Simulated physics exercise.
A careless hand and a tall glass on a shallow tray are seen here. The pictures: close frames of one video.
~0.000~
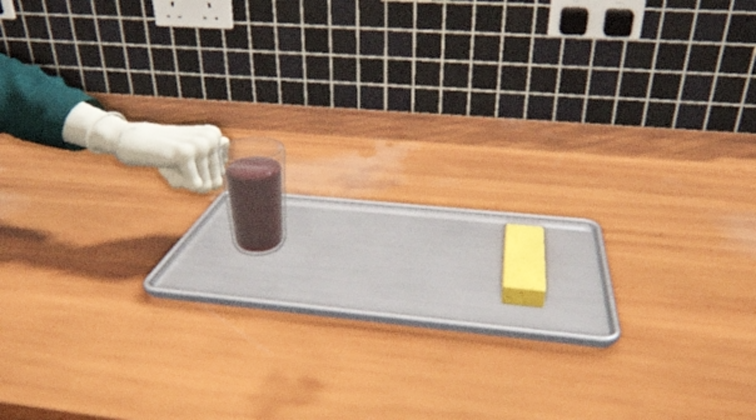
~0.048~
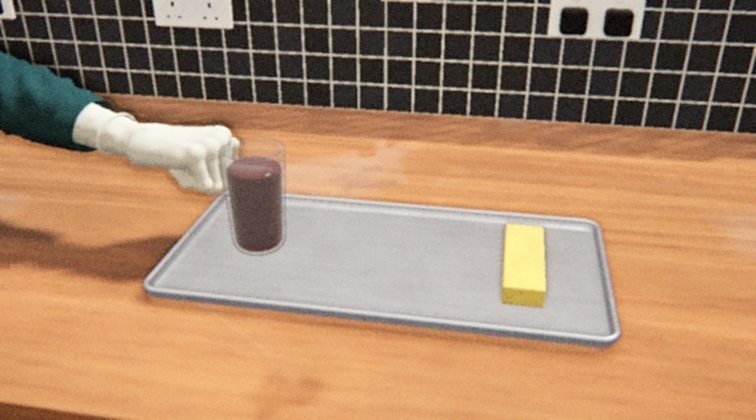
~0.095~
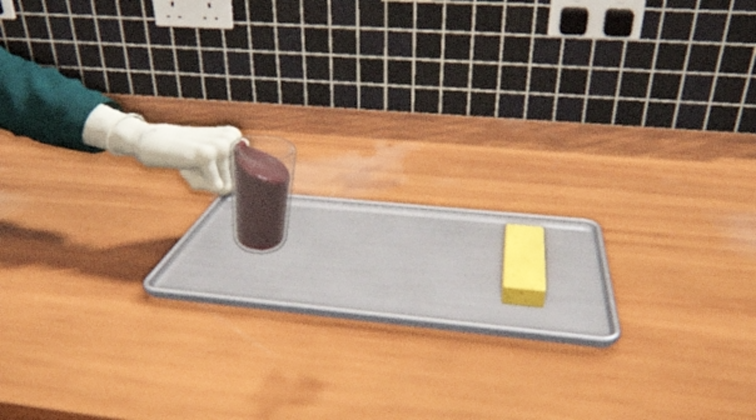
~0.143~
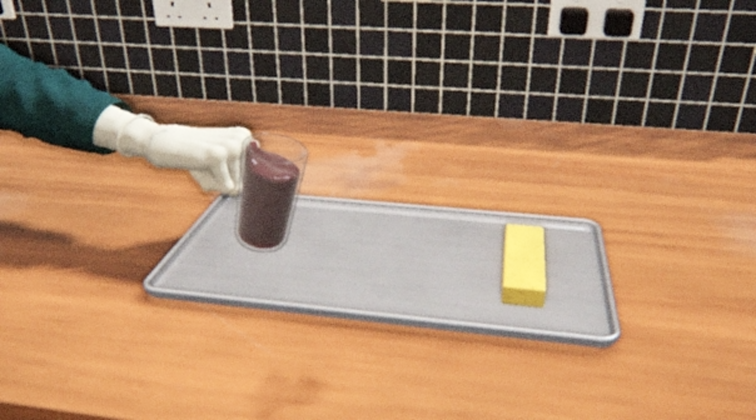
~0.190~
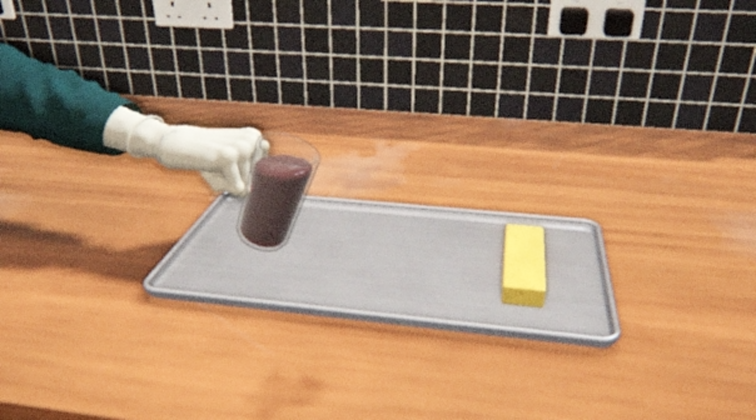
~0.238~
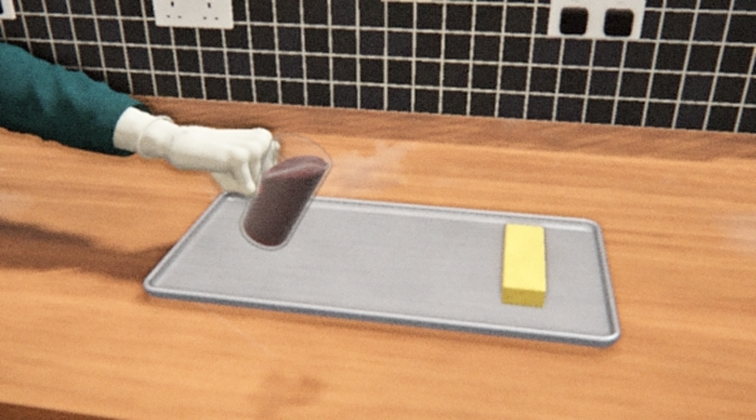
A white-gloved hand in a green sleeve pushed the top of a tall glass of dark liquid, tilting it steadily rightward as the liquid sloshed inside, while a yellow block stayed still on the gray tray.
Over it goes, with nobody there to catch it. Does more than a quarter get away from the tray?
Tray holds over three quarters.
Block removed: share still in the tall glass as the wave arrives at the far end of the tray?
About 50 per cent.
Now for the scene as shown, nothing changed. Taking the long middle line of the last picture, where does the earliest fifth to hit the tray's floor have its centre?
Roughly the pixel (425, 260) on the tray.
A moment on, the tall glass is falling and 99 per cent is in the glass, 0 on the tray and 1 above or beyond its rim.
Next, the tall glass lies on its side and 71 per cent is in the glass, 14 on the tray and 14 above or beyond its rim.
Then the tall glass lies on its side and 41 per cent is in the glass, 35 on the tray and 25 above or beyond its rim.
Later the tall glass lies on its side and 21 per cent is in the glass, 64 on the tray and 15 above or beyond its rim.
At rest 88 per cent is held by tray and glass, 12 is off the tray.
